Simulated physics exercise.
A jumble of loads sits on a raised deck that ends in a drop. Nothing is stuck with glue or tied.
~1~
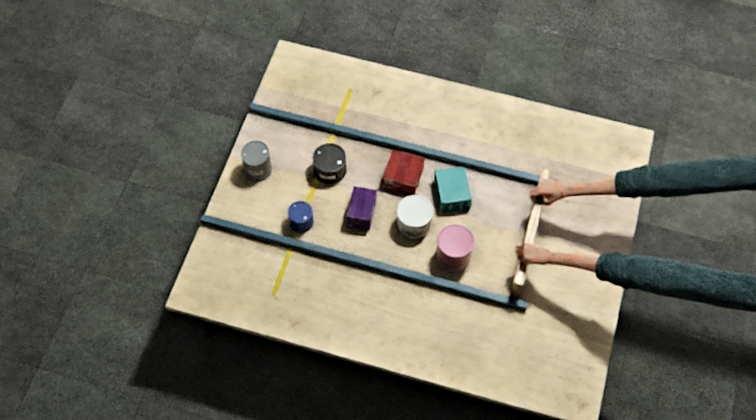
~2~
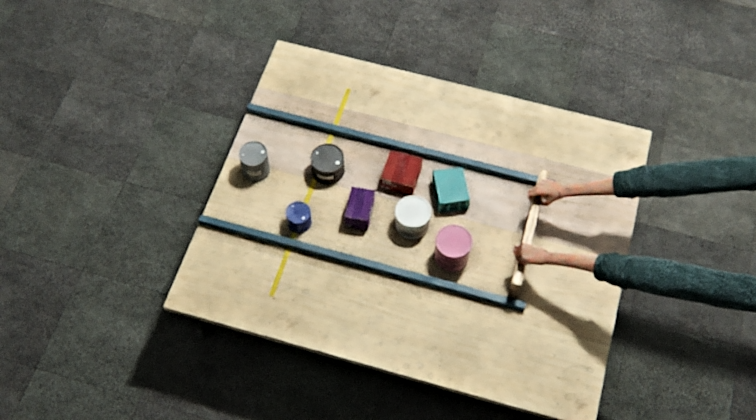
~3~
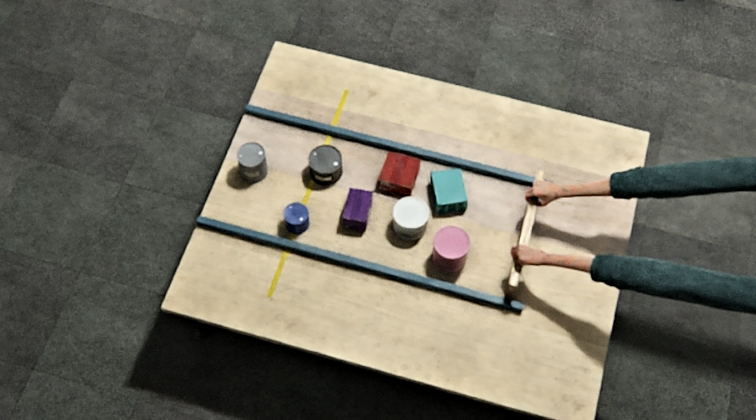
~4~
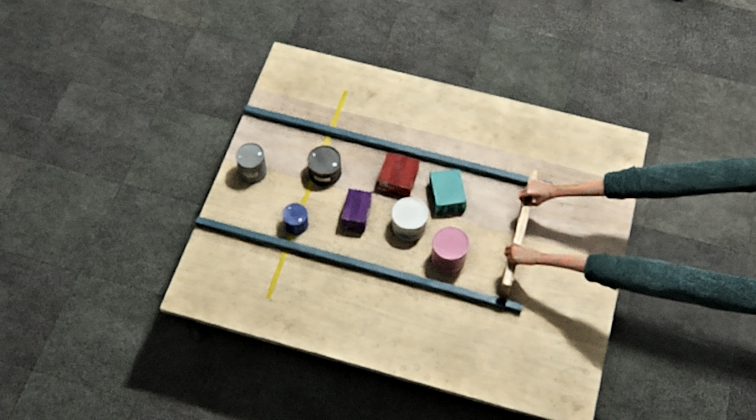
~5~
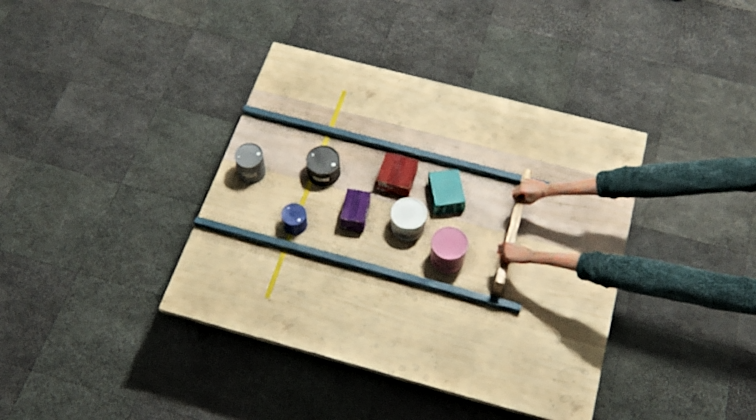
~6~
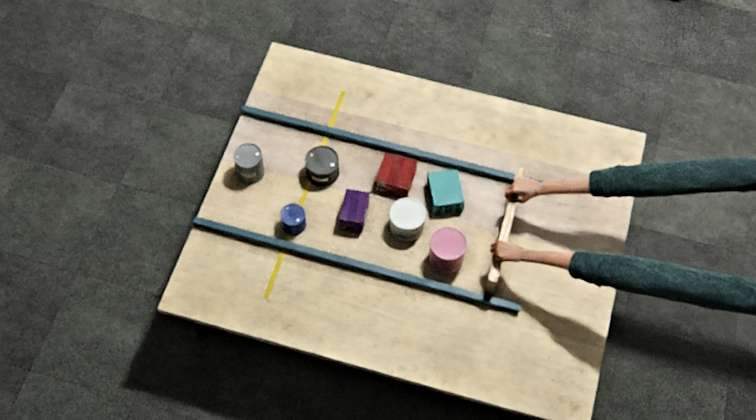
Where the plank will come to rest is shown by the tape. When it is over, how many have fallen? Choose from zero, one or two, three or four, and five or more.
When it is over, zero have fallen.
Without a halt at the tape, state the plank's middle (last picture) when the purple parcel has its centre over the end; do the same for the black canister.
The middle sits near (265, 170) for the first and near (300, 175) for the other.
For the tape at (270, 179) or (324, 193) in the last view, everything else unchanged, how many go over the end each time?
The counts: 2 and 0.
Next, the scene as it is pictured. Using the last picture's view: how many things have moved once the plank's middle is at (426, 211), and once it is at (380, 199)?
4 and 6.
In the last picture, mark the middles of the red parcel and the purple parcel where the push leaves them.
Final centres, first then second: (273, 143), (259, 182).
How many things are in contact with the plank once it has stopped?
I count 3 of them.
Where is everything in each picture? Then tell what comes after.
The first frame shows grey canister (256, 161); blue canister (301, 217); black canister (330, 164); plank (530, 234); tape (314, 186).
The second frame shows blue canister (299, 217); white pail (413, 218).
The third frame shows black canister (326, 165); pink pail (451, 250).
The fourth frame shows grey canister (251, 164); turquoise crate (448, 192).
The fifth frame shows blue canister (294, 219); purple parcel (355, 210).
The sixth frame shows grey canister (249, 164); blue canister (293, 219); black canister (322, 166); plank (505, 232); tape (307, 188).
Soon after, none off yet; grey canister at rest near (249, 164); blue canister at rest near (293, 219); black canister at rest near (322, 166).
Then, none off yet; grey canister at rest near (249, 164); blue canister at rest near (293, 219); black canister moving near (320, 166).
Further on, none off yet; grey canister moved a little near (245, 164); blue canister moved a little near (286, 219); black canister moved about its own width near (274, 153).
At rest, the number that fall off is zero.
